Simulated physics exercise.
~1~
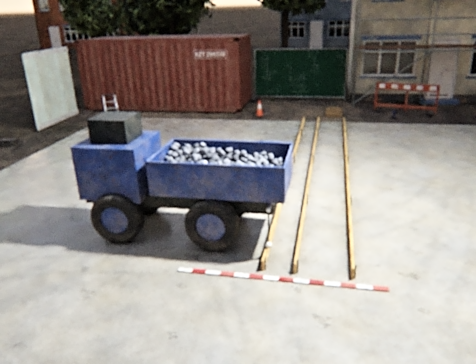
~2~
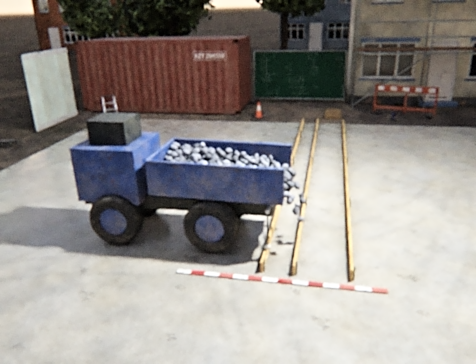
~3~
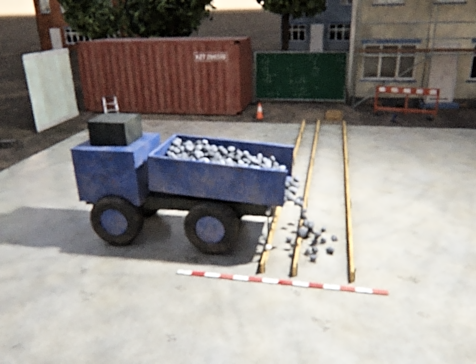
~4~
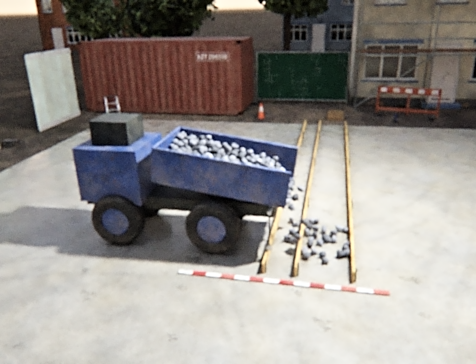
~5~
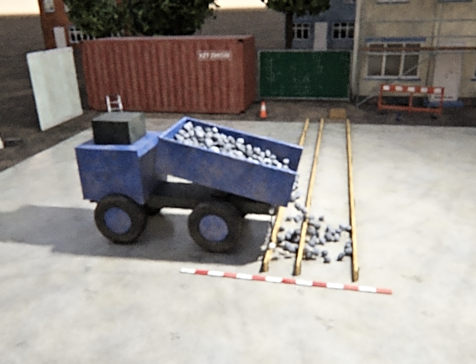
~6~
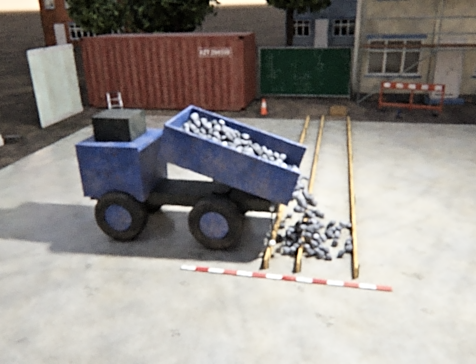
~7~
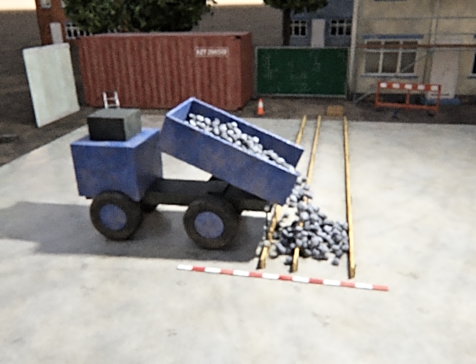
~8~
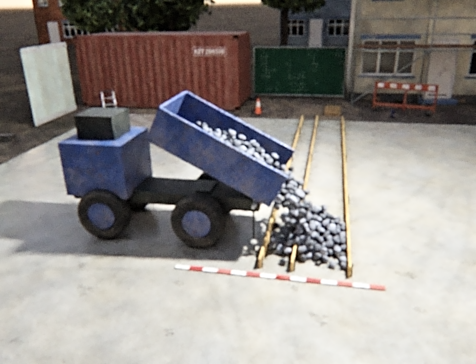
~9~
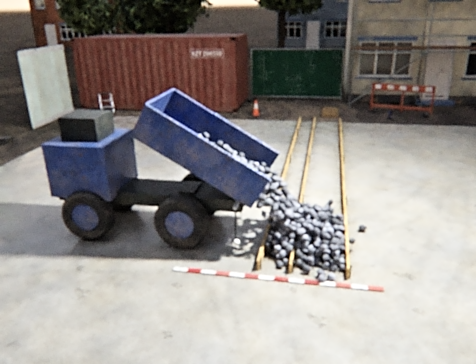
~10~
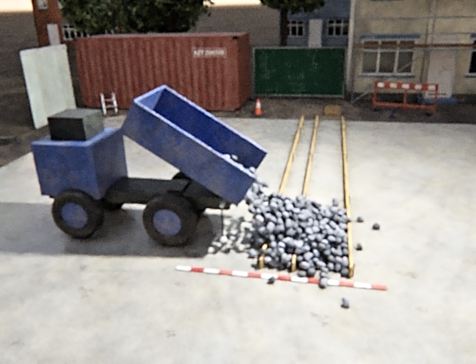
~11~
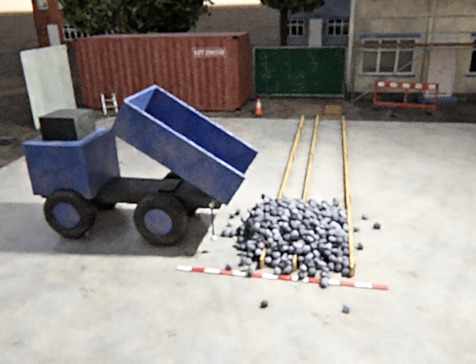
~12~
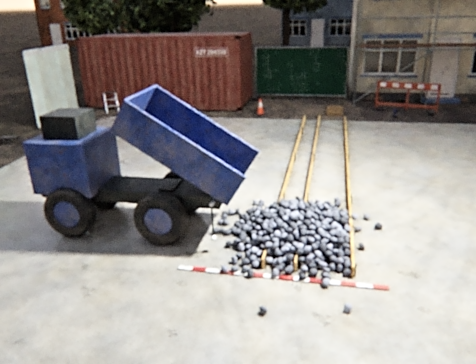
A blue tipping truck on a concrete yard raises its bed, spilling grey stones over three yellow boards laid on the ground. It then moves left while the rest slides out, and stops with its emptied bed still tilted beside a broad heap and a few scattered stones.
